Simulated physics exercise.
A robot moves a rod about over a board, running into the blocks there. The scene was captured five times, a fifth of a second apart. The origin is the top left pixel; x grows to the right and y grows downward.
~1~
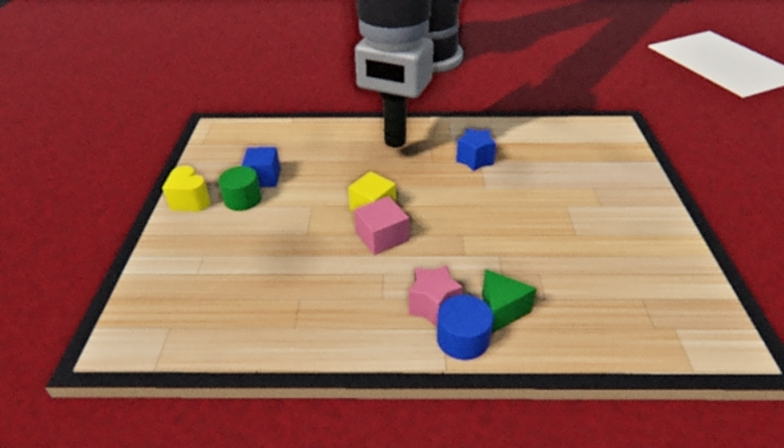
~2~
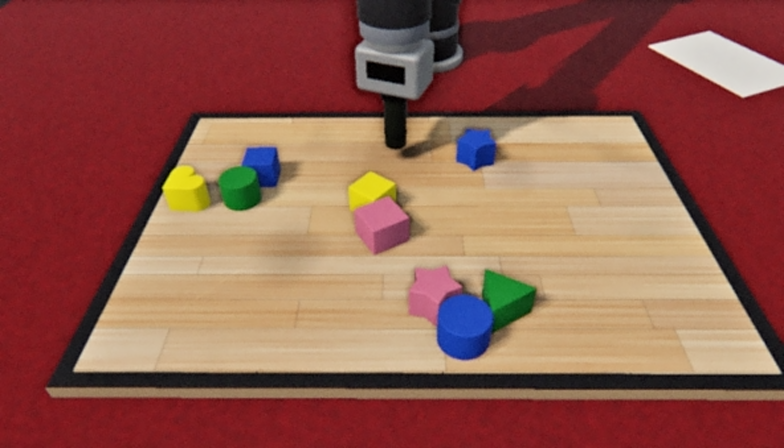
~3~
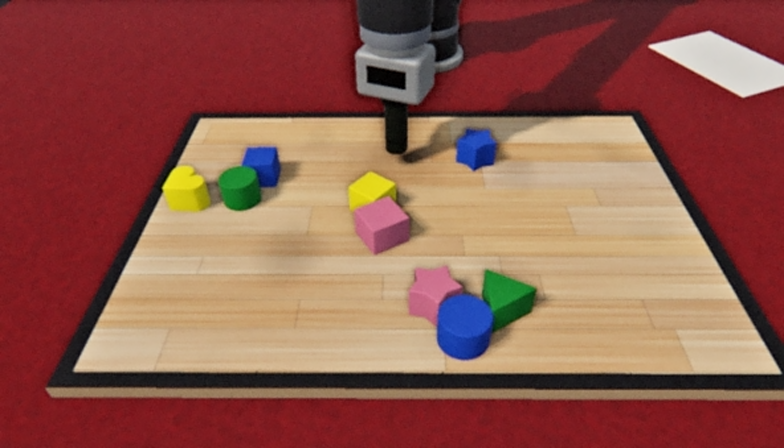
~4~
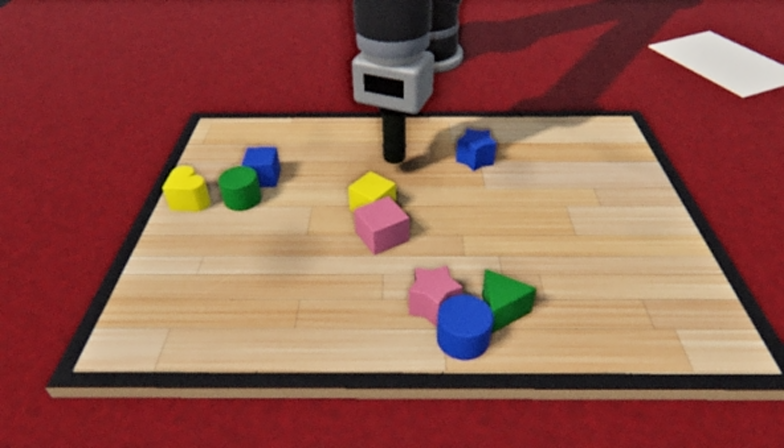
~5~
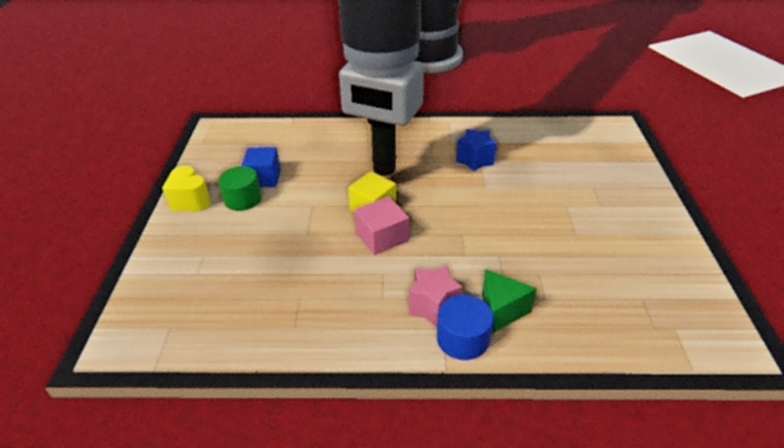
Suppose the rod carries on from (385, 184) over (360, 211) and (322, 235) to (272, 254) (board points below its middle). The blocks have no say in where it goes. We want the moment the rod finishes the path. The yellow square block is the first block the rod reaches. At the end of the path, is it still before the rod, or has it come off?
It slips out to the side or back.
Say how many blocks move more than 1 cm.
By the end of the path, two blocks have moved more than about a centimetre.
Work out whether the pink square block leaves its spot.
Moved off its spot.
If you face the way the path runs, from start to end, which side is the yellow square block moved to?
Measured against the direction from start to end, the yellow square block shifts toward the left-hand side.
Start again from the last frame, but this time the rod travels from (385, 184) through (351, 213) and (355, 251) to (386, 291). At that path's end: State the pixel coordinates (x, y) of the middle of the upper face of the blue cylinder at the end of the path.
Its top middle: (487, 331).
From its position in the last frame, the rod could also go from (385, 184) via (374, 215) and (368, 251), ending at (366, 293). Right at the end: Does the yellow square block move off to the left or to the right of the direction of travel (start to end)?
To the right.
What follows on the original path. One third of the way, rod (359, 197); yellow square block (347, 206), turned 15° anticlockwise; pink square block (383, 221), turned 20° anticlockwise.
Two thirds of the way, rod (319, 221); yellow square block (323, 233), turned 60° anticlockwise; pink square block (383, 221), turned 20° anticlockwise.
At the end, rod (269, 239); yellow square block (322, 235), turned 70° anticlockwise; pink square block (383, 221), turned 20° anticlockwise.
